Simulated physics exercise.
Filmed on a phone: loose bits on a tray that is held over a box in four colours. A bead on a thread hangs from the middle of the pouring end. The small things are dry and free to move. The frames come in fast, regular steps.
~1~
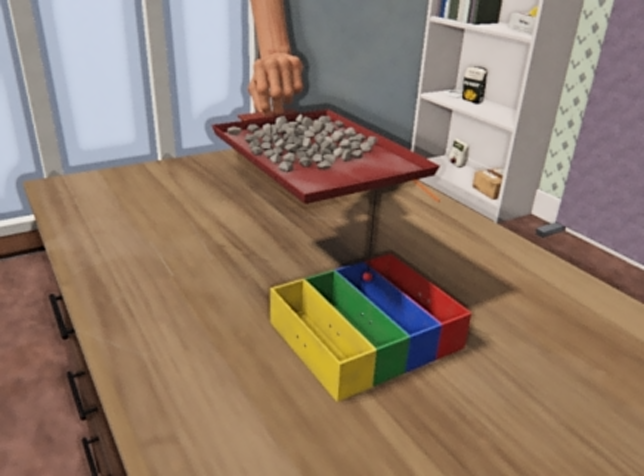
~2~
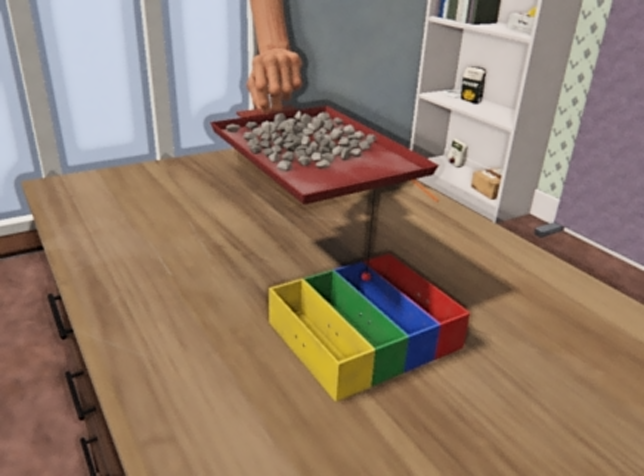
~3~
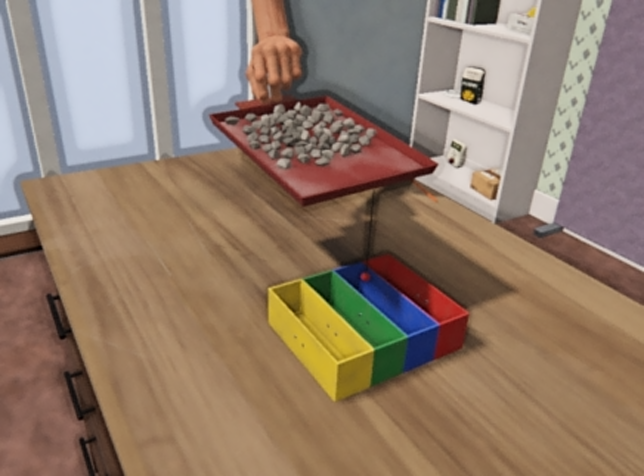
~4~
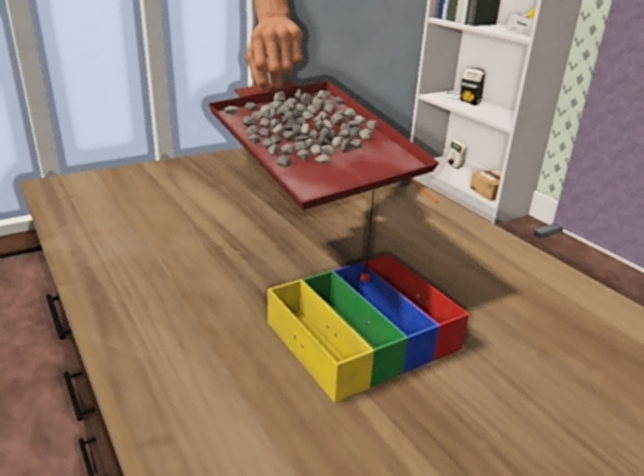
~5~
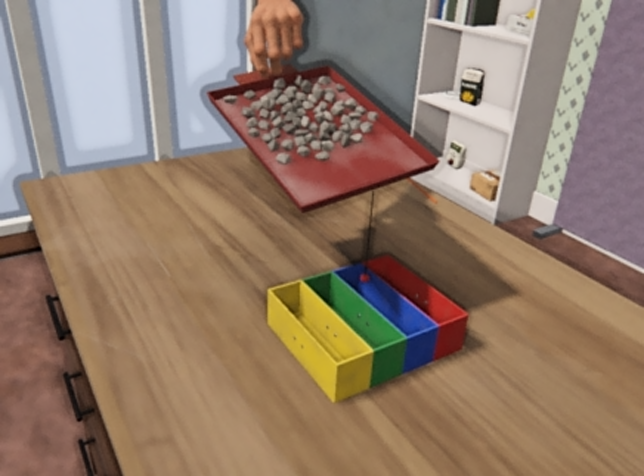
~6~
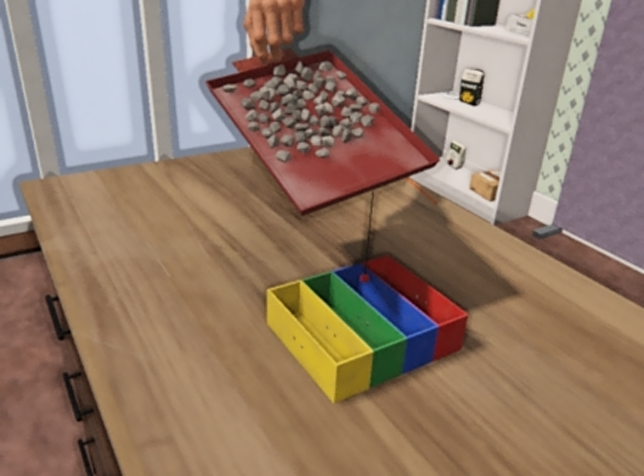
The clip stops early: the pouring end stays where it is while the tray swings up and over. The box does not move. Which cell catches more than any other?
Fullest: The yellow cell.
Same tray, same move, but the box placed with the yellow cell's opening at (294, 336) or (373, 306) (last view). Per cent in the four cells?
Roughly 100 per cent, and 10 per cent.
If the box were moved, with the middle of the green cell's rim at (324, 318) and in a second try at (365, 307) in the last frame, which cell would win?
At the first place green, at the second the cell in yellow.
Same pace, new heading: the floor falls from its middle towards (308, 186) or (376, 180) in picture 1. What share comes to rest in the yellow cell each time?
Roughly 60 per cent, and 10 per cent.
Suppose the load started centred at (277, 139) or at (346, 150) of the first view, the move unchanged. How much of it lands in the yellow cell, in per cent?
Roughly 50 per cent, and 50 per cent.
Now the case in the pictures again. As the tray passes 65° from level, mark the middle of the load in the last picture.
Close to (322, 189).
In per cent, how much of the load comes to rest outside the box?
Close to 30 per cent.
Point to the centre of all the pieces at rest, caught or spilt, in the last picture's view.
Roughly at (328, 361).
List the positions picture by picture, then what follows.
Corners of the pouring end at (306, 192) and (436, 165), level; middle of the load at (301, 140), bits of gravel; bead on its thread at (368, 277); yellow cell at (356, 372); green cell at (391, 358); blue cell at (423, 345); red cell at (454, 333), in the first frame.
Corners of the pouring end at (304, 193) and (435, 164), level; middle of the load at (300, 137), in the second frame.
Corners of the pouring end at (304, 195) and (434, 163), tipped barely, lowest at the left corner; middle of the load at (300, 131), in the third frame.
Corners of the pouring end at (303, 200) and (435, 162), tipped a little, lowest at the left corner; middle of the load at (300, 123), in the fourth frame.
Corners of the pouring end at (303, 203) and (435, 160), tipped clearly, lowest at the left corner; middle of the load at (300, 114), in the fifth frame.
Corners of the pouring end at (303, 207) and (436, 159), tipped clearly, lowest at the left corner; middle of the load at (300, 105); yellow cell at (353, 373); green cell at (388, 359); blue cell at (420, 346); red cell at (450, 334), in the sixth frame.
Soon, tray tipped steeply; most on the tray; about a quarter falling or outside the box.
A while on, tray tipped past a quarter turn; a stray few on the tray; about half in the yellow cell; about a quarter in the green cell; a stray few in the blue cell; about a third falling or outside the box.
Towards the end, tray tipped past a quarter turn; about half in the yellow cell; about a quarter in the green cell; a stray few in the blue cell; about a quarter falling or outside the box.
Finally, tray tipped past a quarter turn; about half in the yellow cell; about a quarter in the green cell; a stray few in the blue cell; none in the red cell; about a quarter outside the box.
